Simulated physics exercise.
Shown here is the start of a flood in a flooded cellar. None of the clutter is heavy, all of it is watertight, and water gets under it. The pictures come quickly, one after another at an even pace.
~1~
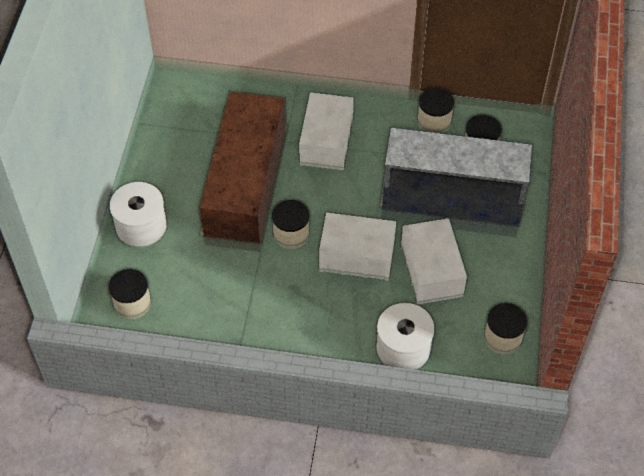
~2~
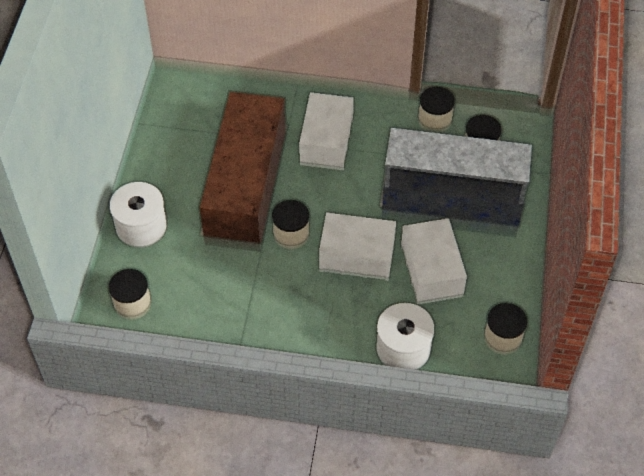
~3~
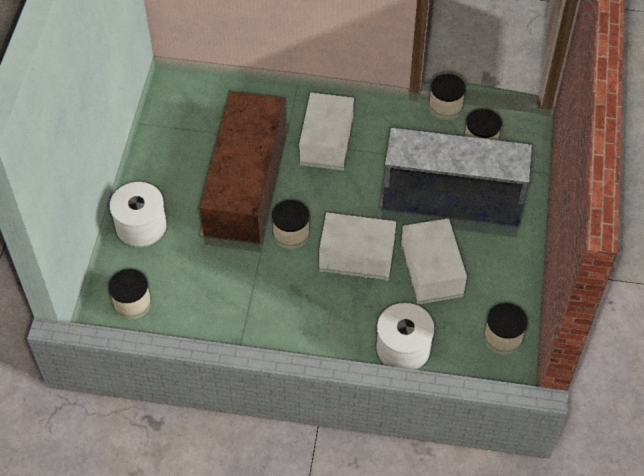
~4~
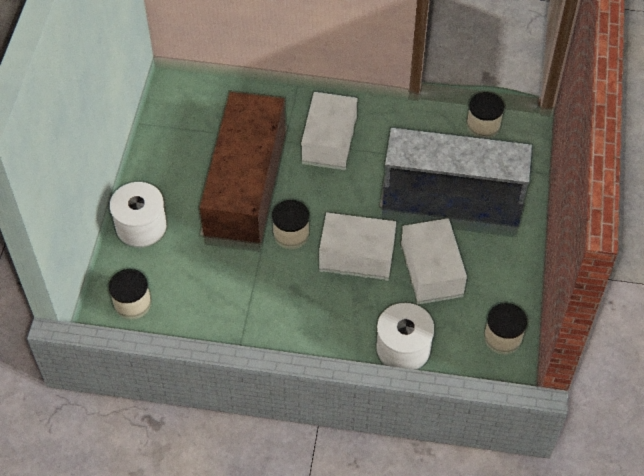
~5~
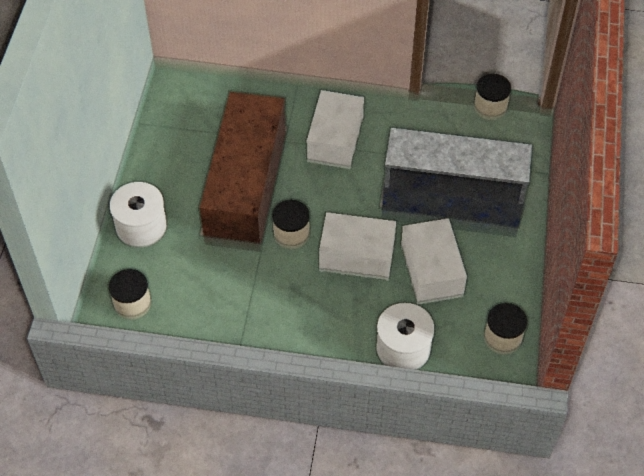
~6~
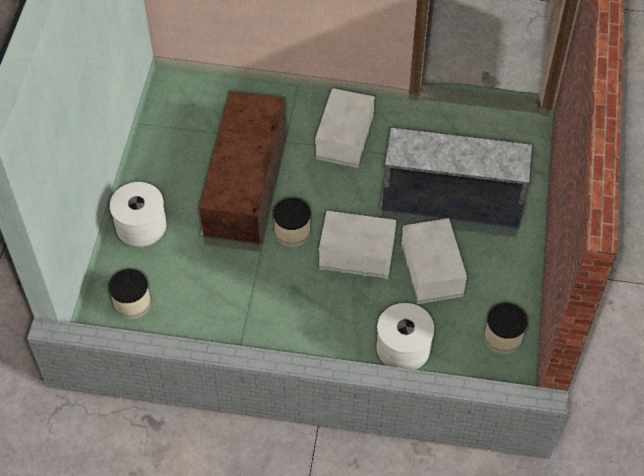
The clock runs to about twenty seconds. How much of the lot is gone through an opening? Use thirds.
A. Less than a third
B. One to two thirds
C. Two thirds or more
One to two thirds (B).
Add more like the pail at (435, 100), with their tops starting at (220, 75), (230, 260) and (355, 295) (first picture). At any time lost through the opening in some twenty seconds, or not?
First copy escapes, second copy escapes, third copy escapes.
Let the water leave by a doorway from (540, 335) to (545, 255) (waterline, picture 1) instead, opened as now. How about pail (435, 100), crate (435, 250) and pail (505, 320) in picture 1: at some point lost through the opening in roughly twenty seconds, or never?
Taken in turn, the first item is held back, the second is flushed away and the last is flushed away.
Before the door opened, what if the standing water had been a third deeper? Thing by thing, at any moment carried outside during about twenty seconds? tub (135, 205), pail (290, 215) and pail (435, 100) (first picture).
The first remains in the room, the next exits, the last exits.
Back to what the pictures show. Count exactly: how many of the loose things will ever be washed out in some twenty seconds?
The figure is 5.
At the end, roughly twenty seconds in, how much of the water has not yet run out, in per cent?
Close to 44 percent of it stays.
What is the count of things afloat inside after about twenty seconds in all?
Number: 5.
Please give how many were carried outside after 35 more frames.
It comes to 5.
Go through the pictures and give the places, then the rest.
The first frame shows a crate at (327, 120) floats; a pail at (291, 215) floats; 0 of 10 have shifted.
The second frame shows a crate at (327, 120), afloat; a pail at (291, 215), afloat; 0 of 10 have shifted.
The third frame shows a crate at (327, 120) floats; a pail at (291, 215), afloat; 2 of 10 have shifted.
The fourth frame shows a crate at (330, 120) floats; a pail at (291, 215) floats; 2 of 10 have shifted.
The fifth frame shows a crate at (336, 119) floats, close to its start; a pail at (291, 215) floats; 3 of 10 have shifted.
The sixth frame shows a crate at (345, 117) floats, close to its start; a pail at (292, 213), afloat, close to its start; 3 of 10 have shifted.
A moment on, 2 of 10 are out; 8 afloat.
Next, 3 of 10 are out; 6 afloat.
Later, 5 of 10 are out; 5 afloat.
In the end, 5 of 10 are out; 5 afloat.
